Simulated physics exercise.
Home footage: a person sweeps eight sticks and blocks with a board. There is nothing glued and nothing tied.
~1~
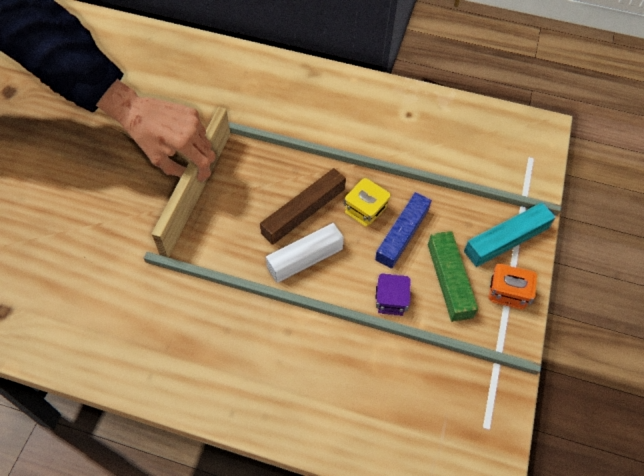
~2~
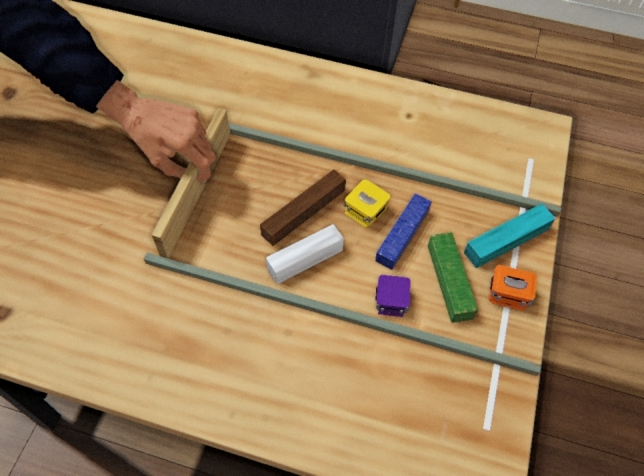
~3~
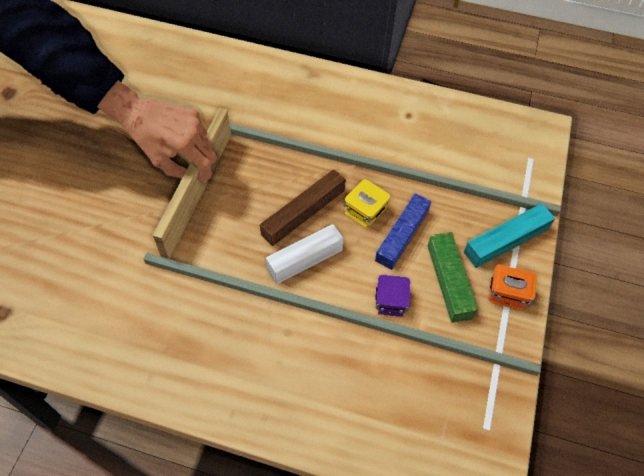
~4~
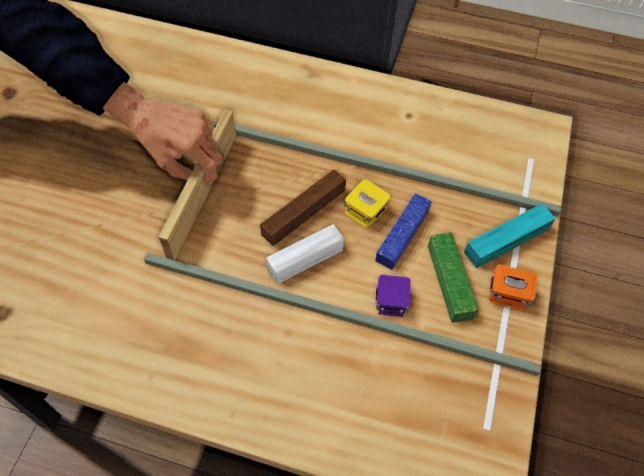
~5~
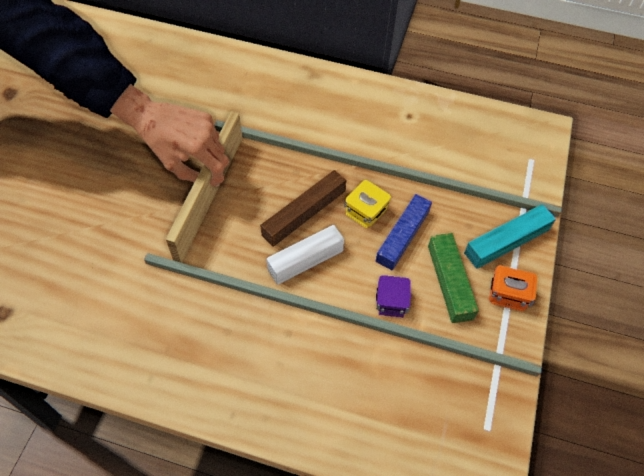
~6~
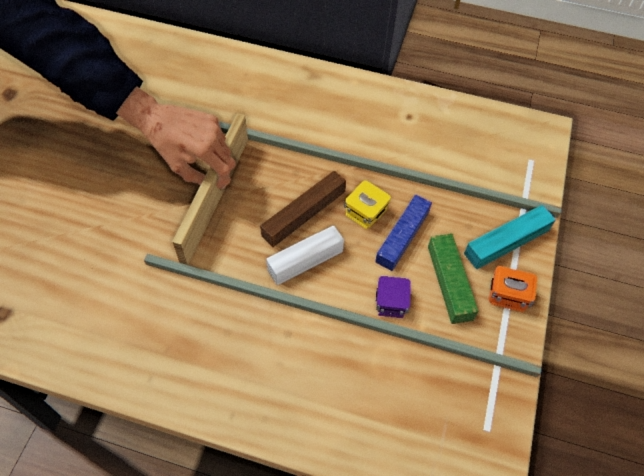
On a wooden table, a hand slides a board slightly right toward scattered colourful blocks.
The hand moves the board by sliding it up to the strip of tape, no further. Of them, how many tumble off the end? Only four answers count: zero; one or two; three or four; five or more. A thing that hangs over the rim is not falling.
I expect at least five of them will drop off.
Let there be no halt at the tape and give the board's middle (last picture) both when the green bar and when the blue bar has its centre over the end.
Around (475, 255) first and around (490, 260) second.
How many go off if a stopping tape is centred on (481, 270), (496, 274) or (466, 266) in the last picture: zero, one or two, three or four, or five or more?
Count per stopping tape, as listed: Three or four, either three or four, either one or two.
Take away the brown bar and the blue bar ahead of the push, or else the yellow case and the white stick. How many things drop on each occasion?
Try 1: 3; try 2: 3.
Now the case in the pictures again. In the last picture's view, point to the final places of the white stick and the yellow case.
The white stick comes to rest at (538, 325), and the yellow case comes to rest at (556, 250).
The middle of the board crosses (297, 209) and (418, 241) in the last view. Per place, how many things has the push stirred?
First 2, then 8.
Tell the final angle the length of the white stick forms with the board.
Misalignment: Close to 25°.
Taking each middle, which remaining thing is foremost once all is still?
That's the yellow case.
A little later, none off yet; orange case at rest near (512, 290); turquoise stick at rest near (510, 237); green bar at rest near (452, 278).
Next, none off yet; orange case shifted a little near (524, 299); turquoise stick shifted a little near (539, 247); green bar shifted a little near (489, 300).
When it is over, the number that fall off is five or more; down, blue bar, purple case, green bar, turquoise stick and orange case.
